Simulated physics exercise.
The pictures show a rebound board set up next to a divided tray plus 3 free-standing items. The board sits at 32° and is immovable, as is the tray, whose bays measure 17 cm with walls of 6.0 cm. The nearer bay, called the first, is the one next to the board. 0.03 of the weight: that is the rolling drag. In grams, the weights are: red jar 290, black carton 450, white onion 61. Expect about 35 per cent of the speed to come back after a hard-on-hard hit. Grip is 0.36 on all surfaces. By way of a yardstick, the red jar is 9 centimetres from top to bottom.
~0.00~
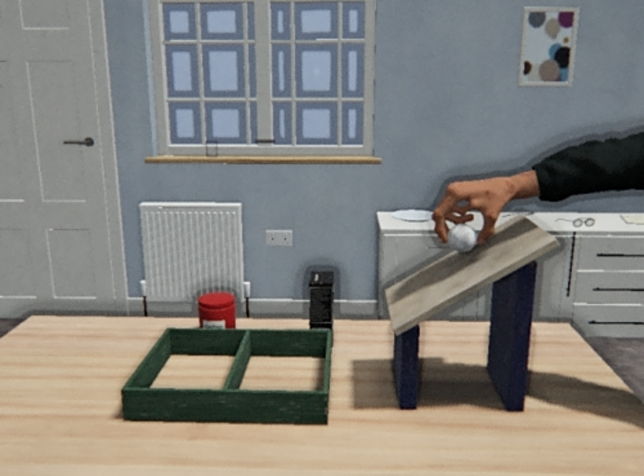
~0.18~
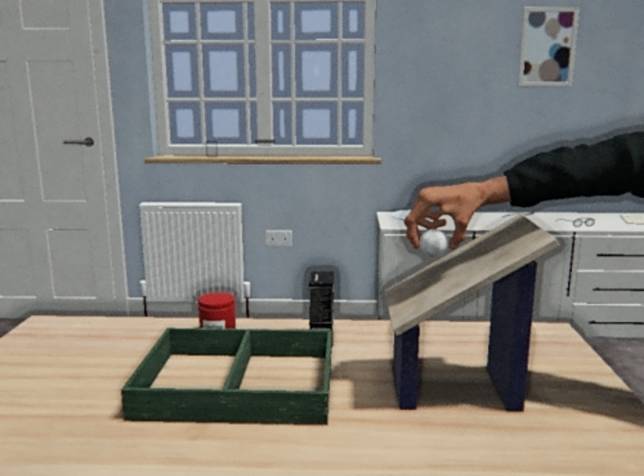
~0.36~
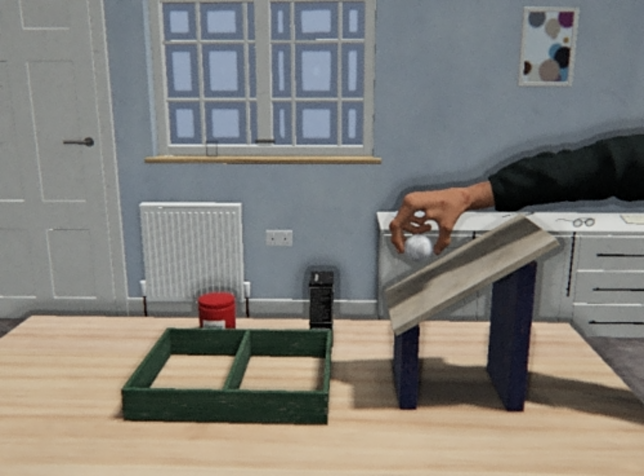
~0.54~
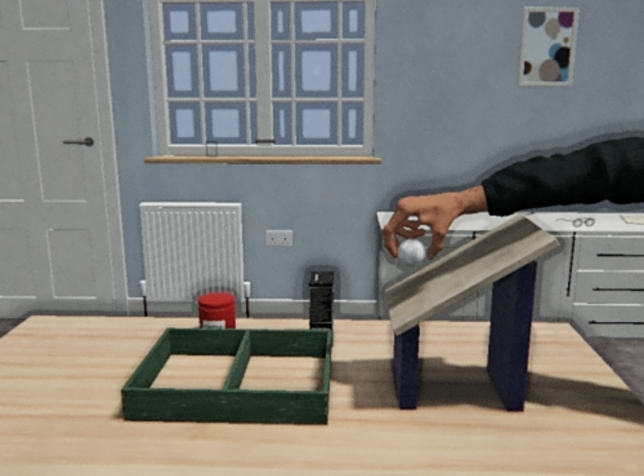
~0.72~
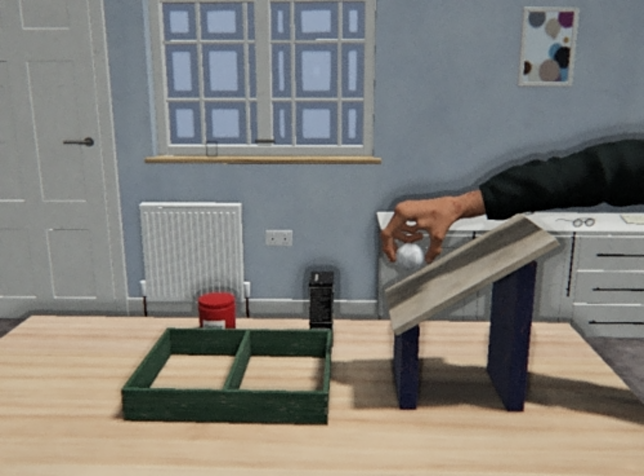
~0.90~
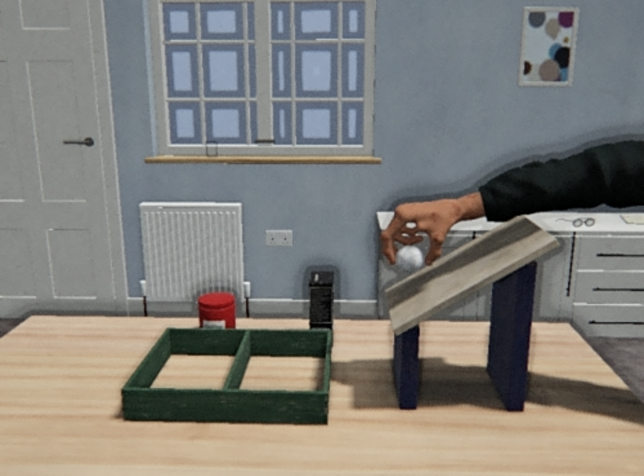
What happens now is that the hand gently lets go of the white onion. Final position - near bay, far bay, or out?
Out.
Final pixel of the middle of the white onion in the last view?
At roughly (374, 376).
By 1.20 s, white onion near (380, 298).
By 1.30 s, white onion near (346, 343).
By 1.40 s, it is outside the bays; white onion near (368, 374).
When it is over (2.1 s), it is outside the bays; the bystanders within 4 cm of the start. End places, in pixels of the last picture, white onion near (374, 376).
